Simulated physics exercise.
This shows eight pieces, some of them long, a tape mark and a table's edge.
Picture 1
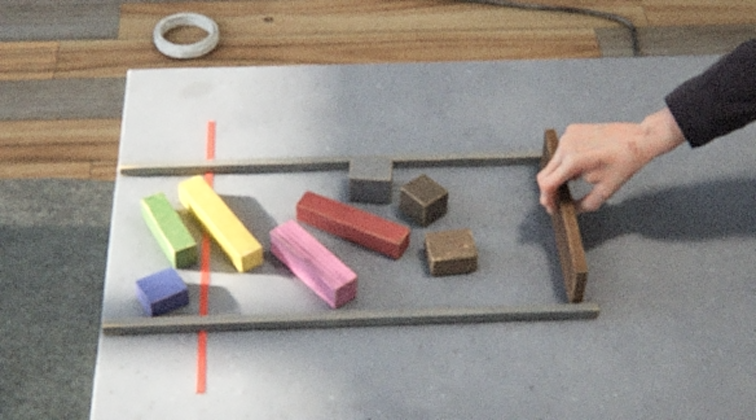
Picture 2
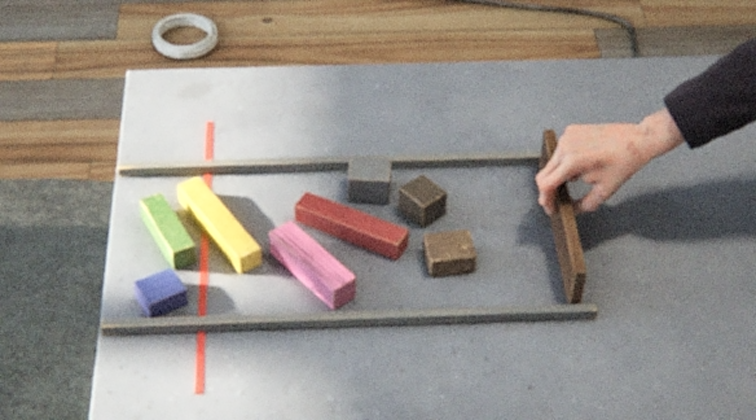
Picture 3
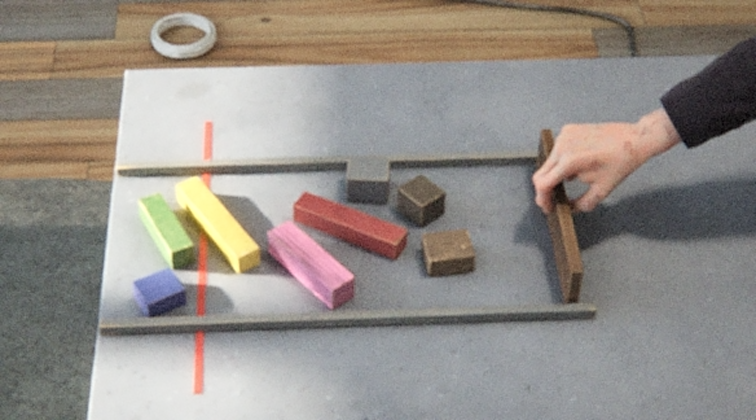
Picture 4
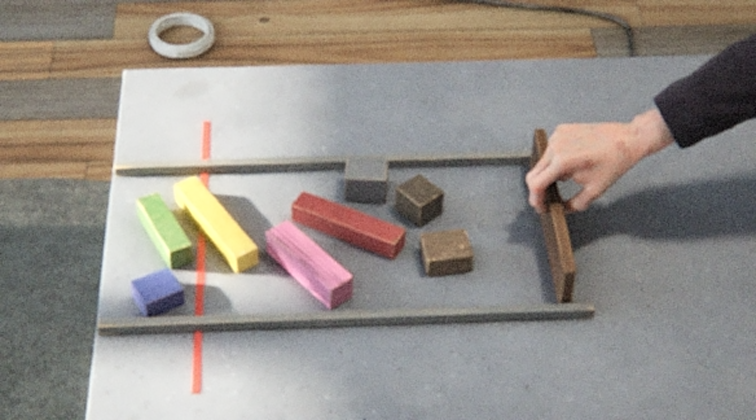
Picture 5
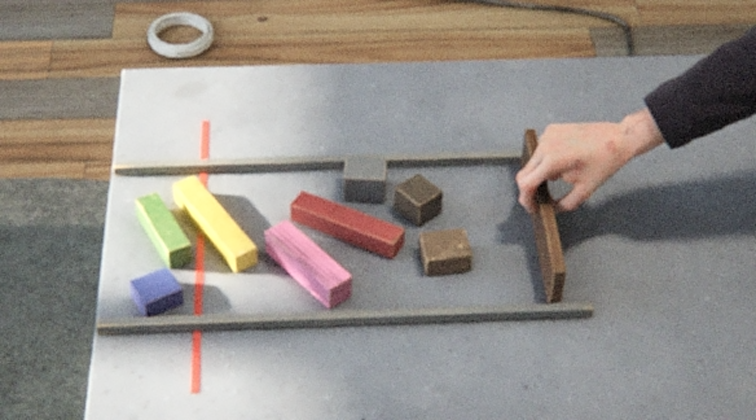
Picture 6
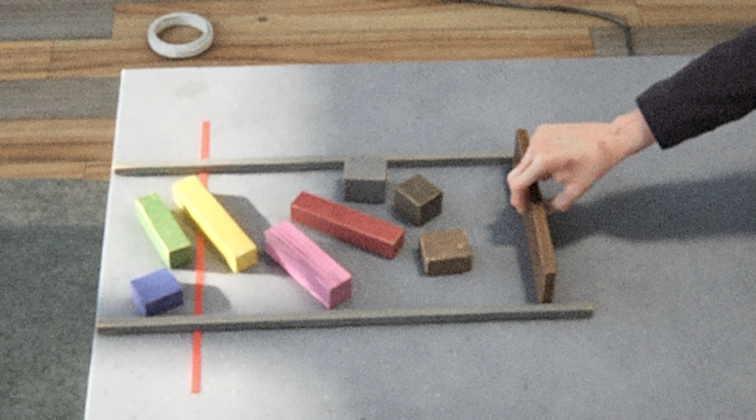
A hand in a dark sleeve grips a brown board standing across the right end of two thin rails on a pale grey tabletop, seen from above at an angle, with wooden flooring behind. Between the rails lie green, yellow, pink and red bars and blue, grey and brown blocks, with red tape at left. The hand slides the board slowly leftward, while the pieces stay in place and the view drifts very slightly.
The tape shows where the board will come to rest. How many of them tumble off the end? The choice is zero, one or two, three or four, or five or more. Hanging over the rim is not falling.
Outcome: The number that fall off is one or two.
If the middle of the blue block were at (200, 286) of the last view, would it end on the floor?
The blue block does not fall.
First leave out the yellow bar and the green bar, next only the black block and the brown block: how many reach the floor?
First 0, then 1.
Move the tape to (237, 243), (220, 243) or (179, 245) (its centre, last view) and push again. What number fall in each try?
It would be 0, 1 and 3.
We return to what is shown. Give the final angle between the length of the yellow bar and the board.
Near 5 degrees.
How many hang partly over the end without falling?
That would be 2.
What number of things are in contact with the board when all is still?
That makes 3.
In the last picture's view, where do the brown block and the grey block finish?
About (175, 261), and the other about (181, 185).
Soon after, none off yet; blue block at rest near (157, 292); green bar at rest near (163, 230); yellow bar at rest near (214, 223).
Then, none off yet; blue block at rest near (157, 292); green bar at rest near (163, 230); yellow bar moved a little near (197, 226).
At rest, the number that fall off is one or two; fallen, green bar.
